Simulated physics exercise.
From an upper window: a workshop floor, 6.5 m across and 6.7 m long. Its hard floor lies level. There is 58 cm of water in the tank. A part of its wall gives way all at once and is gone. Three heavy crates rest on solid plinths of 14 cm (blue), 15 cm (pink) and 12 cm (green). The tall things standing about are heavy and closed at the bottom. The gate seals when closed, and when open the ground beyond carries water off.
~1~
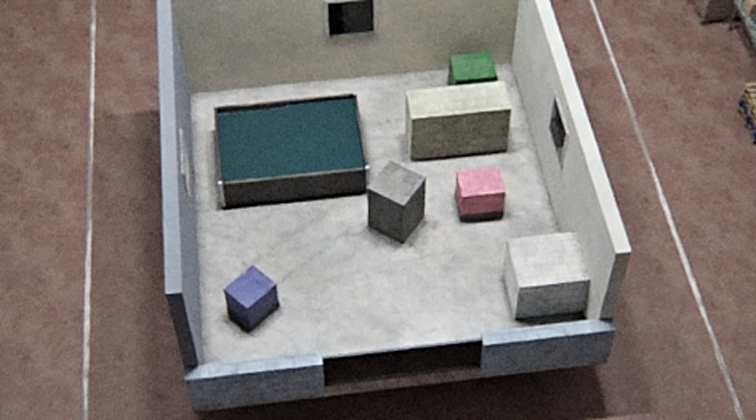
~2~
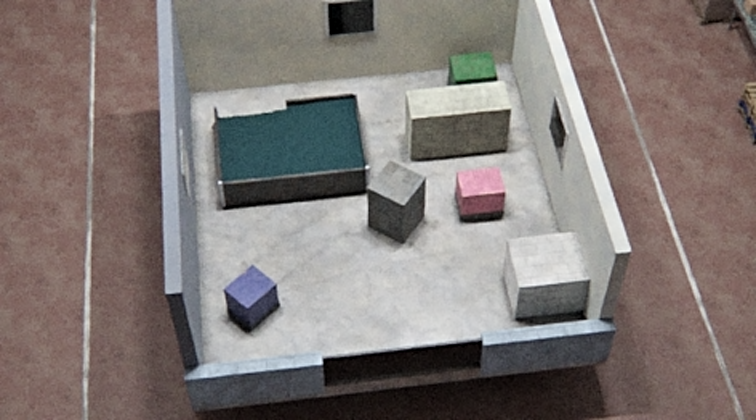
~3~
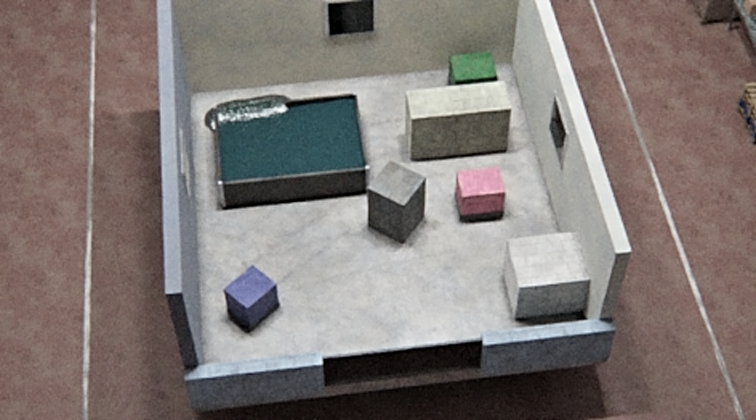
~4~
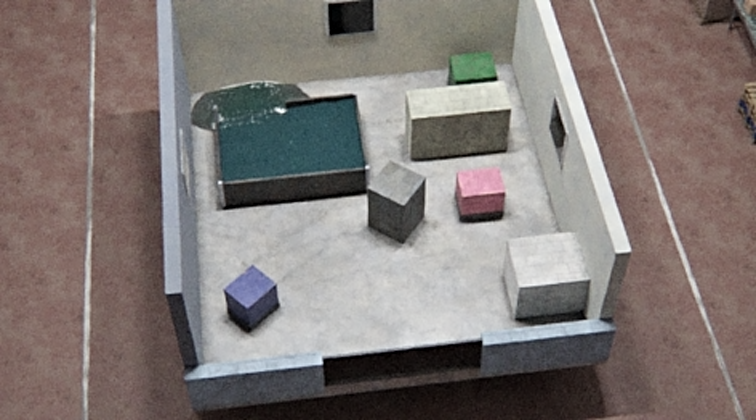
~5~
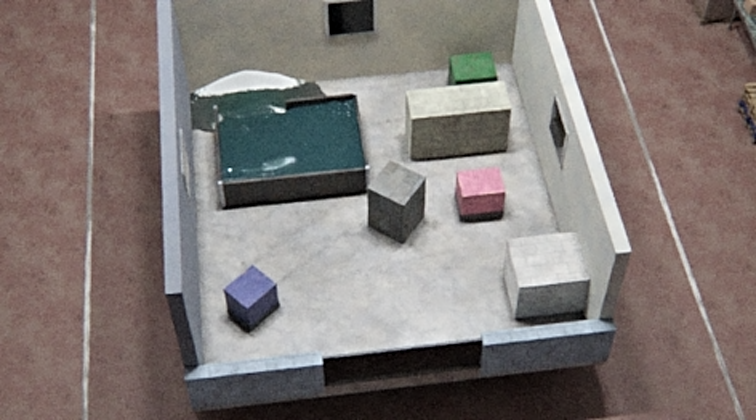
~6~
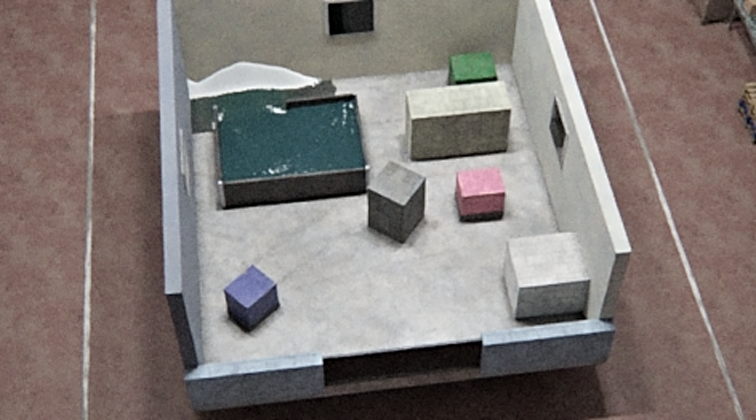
Dark green water burst through a gap in the back wall of the tank, spread over the floor behind it, and splashed white against the room's back wall while the surrounding blocks stayed still.
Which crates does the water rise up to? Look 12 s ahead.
One by one: The blue crate is wetted; the pink crate escapes dry; the green crate is soaked.
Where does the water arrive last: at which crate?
The pink one.
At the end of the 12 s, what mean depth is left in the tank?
Roughly 10 cm on average.
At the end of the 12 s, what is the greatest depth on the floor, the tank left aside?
Up to some 12 cm.
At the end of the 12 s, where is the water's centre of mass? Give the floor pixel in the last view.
Near (374, 189).
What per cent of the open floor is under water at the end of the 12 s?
About 100 per cent.
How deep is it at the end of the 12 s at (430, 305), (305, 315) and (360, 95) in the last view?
About 5, 4 and 10 cm.
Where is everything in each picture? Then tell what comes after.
In the first frame, the tank at (290, 140) is whole and still, 58 cm deep.
In the second frame, the front is at (217, 126), 0.7 m from the gap at (253, 121); 0.3 m2 of floor is under water; 58 cm left at the back of the tank.
In the third frame, water pours out at (253, 123) and has run 1.0 m, to (210, 115); deepest outside 33 cm, 58 cm at the tank's back.
In the fourth frame, water pours out at (254, 123) and has run 1.3 m, to (212, 93); deepest outside 32 cm, 58 cm at the tank's back.
In the fifth frame, the front is at (311, 83), 1.6 m from the gap at (254, 123); 2.3 m2 of floor is under water; 57 cm left at the back of the tank.
In the sixth frame, the front is at (326, 81), 1.9 m from the gap at (254, 123); 2.4 m2 of floor is under water; 50 cm left at the back of the tank.
A moment later water covers 10 % of the floor and is deepest (62 cm) near (200, 94); blue plinth not reached, pink plinth not reached, green plinth not reached.
Soon after water covers 25 % of the floor and is deepest (46 cm) near (191, 95); blue plinth not reached, pink plinth not reached, green plinth reached.
Next water covers 40 % of the floor and is deepest (38 cm) near (206, 388); blue plinth reached, pink plinth not reached, green plinth reached.
Later on water covers 85 % of the floor and is deepest (18 cm) near (200, 100); blue plinth reached, pink plinth reached, green plinth reached.
At the end water covers 100 % of the floor and is deepest (12 cm) near (472, 121); highest at the blue plinth 22 cm, highest at the pink plinth 10 cm, highest at the green plinth 27 cm.
